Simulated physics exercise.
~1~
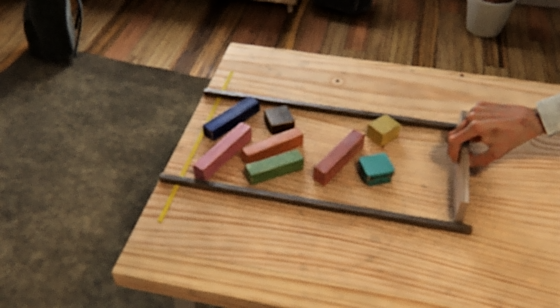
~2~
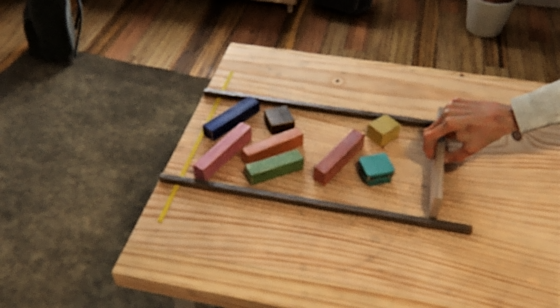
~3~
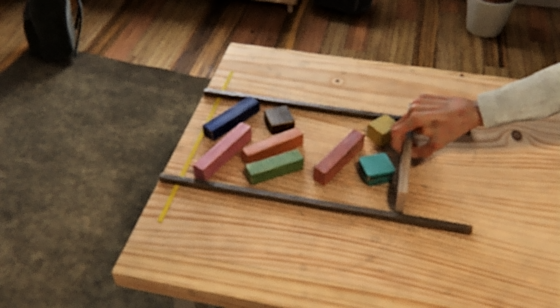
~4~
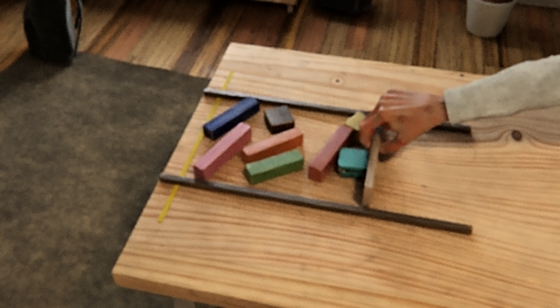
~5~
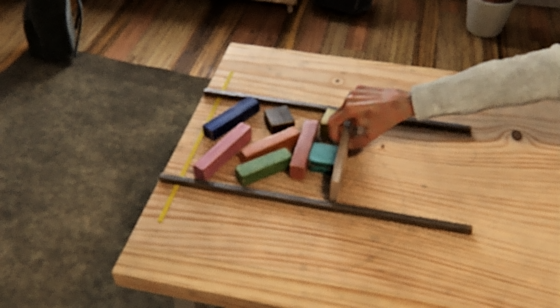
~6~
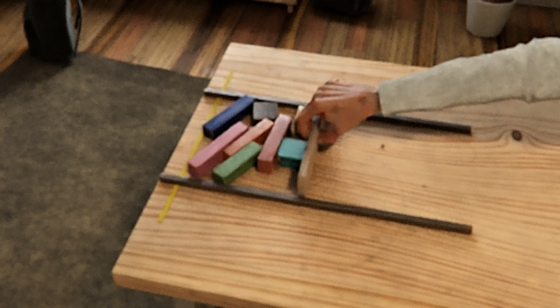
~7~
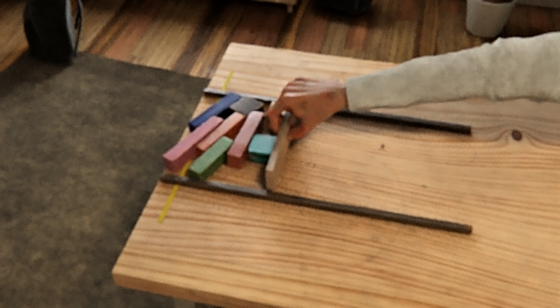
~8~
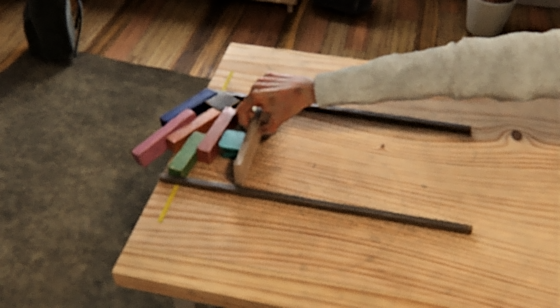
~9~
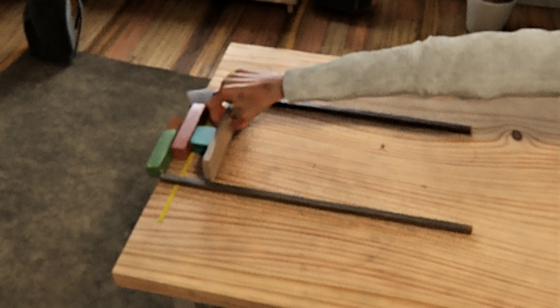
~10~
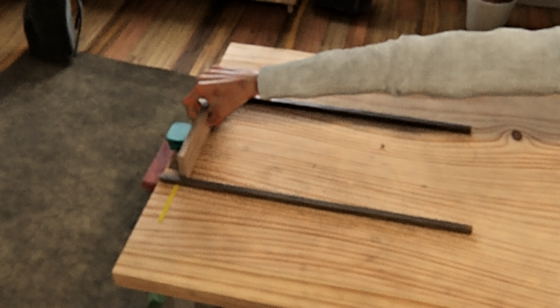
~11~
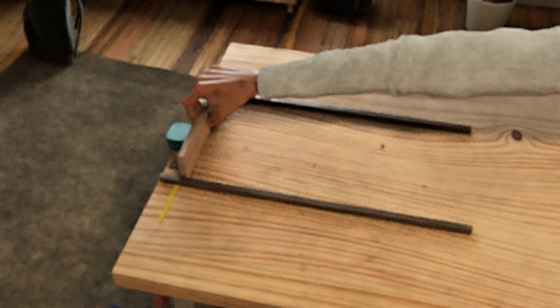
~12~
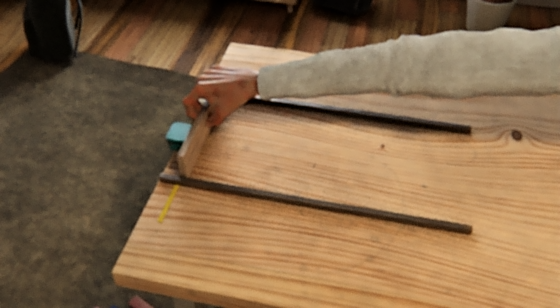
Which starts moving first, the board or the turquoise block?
The board starts moving first, slid left by the hand. The turquoise block stays still until the board has come up close to it.
